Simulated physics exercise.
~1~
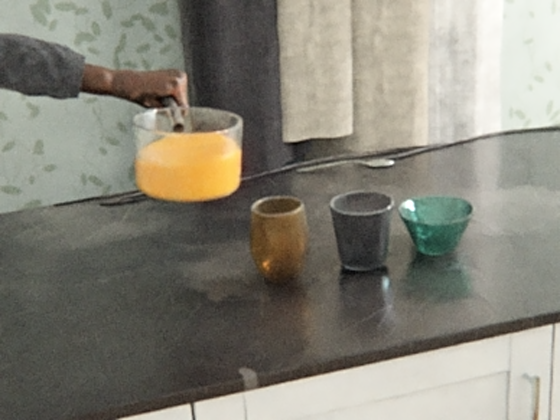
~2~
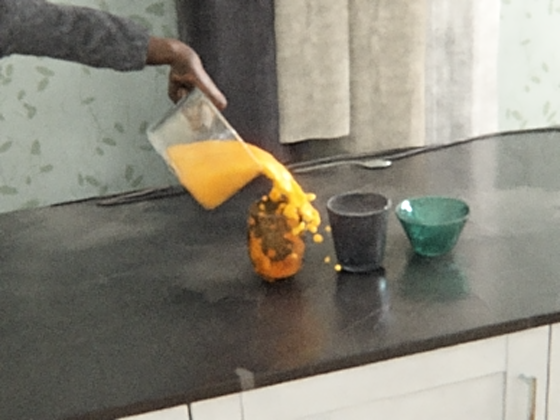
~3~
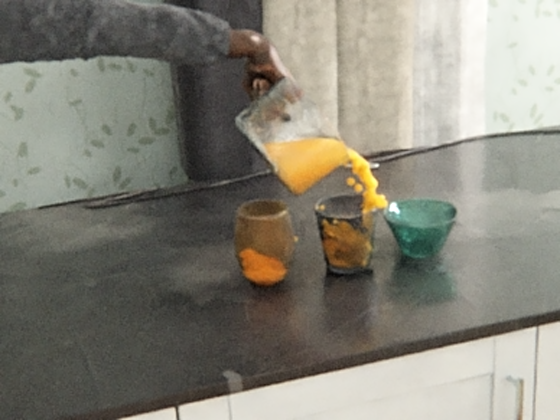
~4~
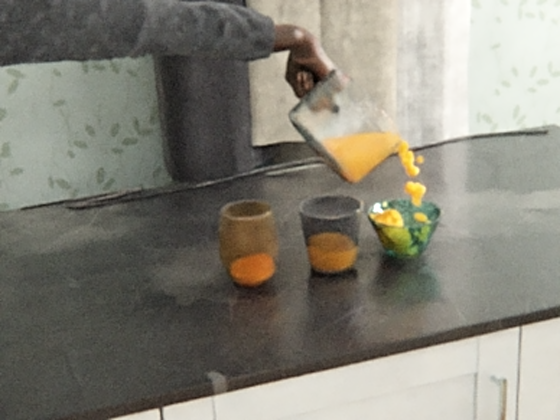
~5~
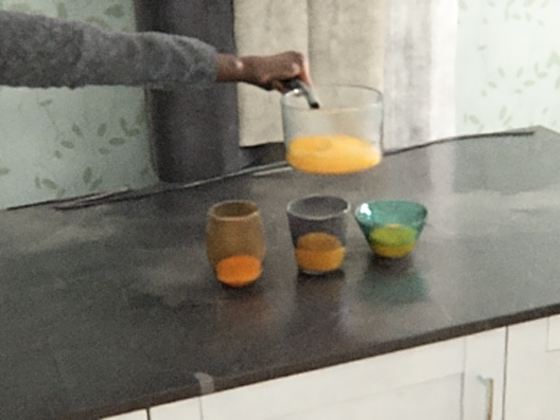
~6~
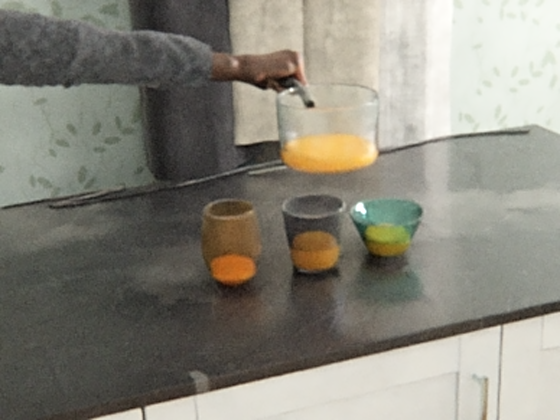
We see a hand tilt a clear pot of orange juice over a dark worktop and move it rightwards, pouring into an amber glass, a grey tumbler and a green cup in turn, then level it, leaving some juice in all three and in the pot.
